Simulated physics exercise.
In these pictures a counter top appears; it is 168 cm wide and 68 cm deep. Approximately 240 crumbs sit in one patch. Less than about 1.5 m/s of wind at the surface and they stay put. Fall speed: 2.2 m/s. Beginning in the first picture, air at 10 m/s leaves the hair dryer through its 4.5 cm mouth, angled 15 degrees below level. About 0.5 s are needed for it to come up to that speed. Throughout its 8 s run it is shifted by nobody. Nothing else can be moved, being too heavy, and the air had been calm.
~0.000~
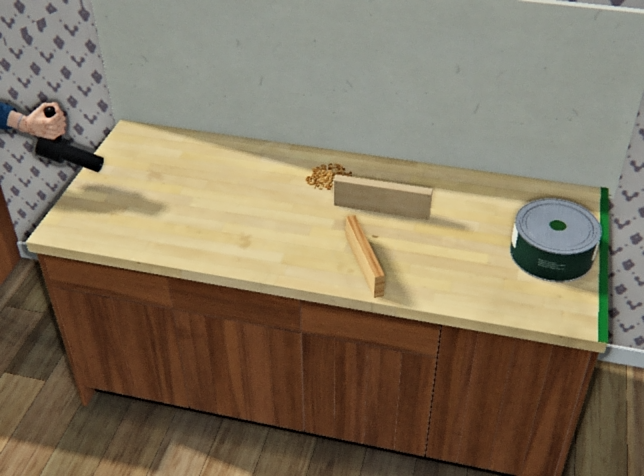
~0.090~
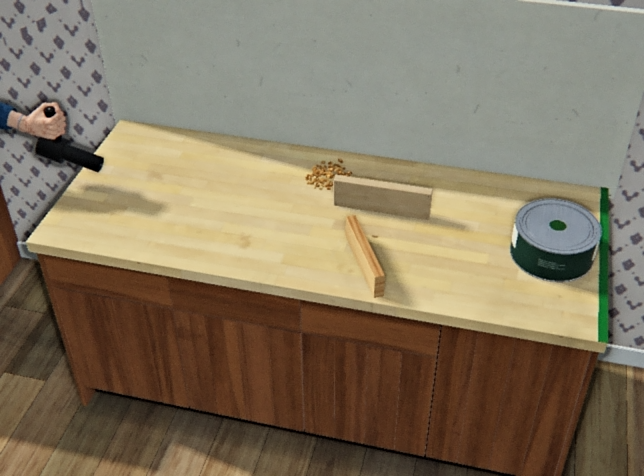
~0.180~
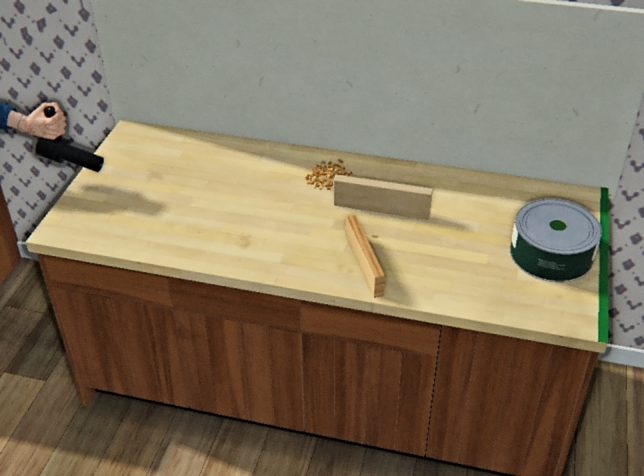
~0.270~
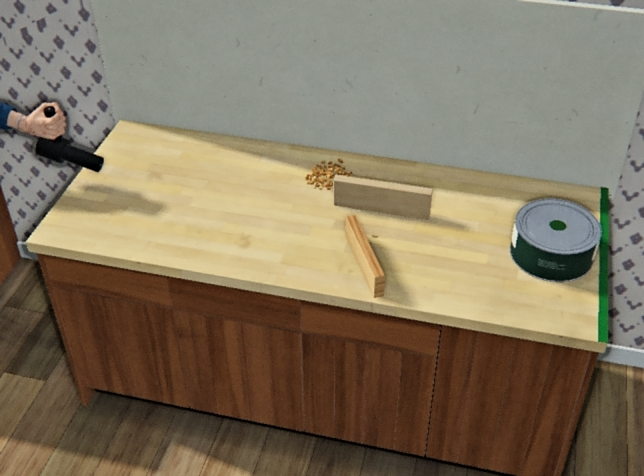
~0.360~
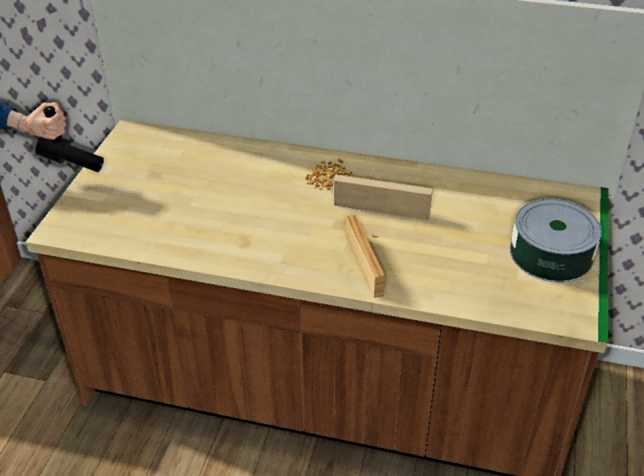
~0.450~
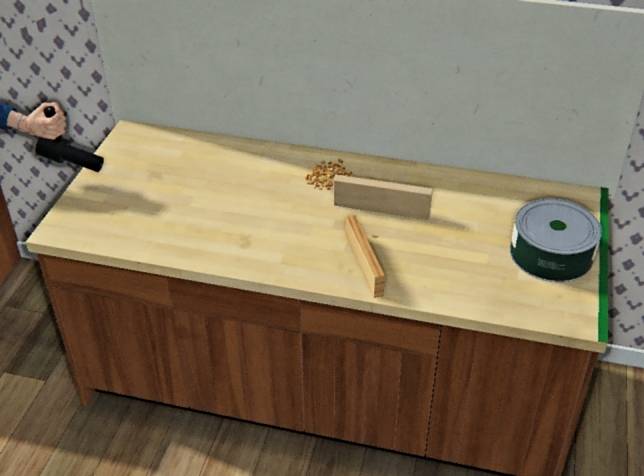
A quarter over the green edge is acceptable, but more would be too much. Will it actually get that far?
Yes.
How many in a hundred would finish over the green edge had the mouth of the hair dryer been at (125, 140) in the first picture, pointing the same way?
That gives roughly 90 % in the end.
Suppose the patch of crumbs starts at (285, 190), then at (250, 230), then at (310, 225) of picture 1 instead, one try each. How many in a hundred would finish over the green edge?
It goes 40 %, then 0 %, then 0 %.
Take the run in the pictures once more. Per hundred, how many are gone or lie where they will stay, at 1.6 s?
It comes out at some 2 %.
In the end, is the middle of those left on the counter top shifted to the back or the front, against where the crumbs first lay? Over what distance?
Toward the rear, roughly 15 cm.
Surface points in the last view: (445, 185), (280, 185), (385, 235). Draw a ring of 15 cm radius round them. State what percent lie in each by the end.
Roughly 15 %, 0 % and 0 %, in that order.
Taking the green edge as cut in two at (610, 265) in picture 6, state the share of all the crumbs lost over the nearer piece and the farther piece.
0 % nearer, 60 % farther.
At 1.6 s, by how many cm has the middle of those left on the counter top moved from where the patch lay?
Roughly 40 cm.
After 1.6 s the count stands so, 0 % are over the green edge; the middle of those still in play is near (451, 171).
After 2.6 s the count stands so, 7 % are over the green edge; the middle of those still in play is near (481, 174).
After 4.4 s the count stands so, 29 % are over the green edge; the middle of those still in play is near (481, 172).
After 8.0 s, at the end, 55 % are over the green edge; the middle of those still in play is near (466, 172).
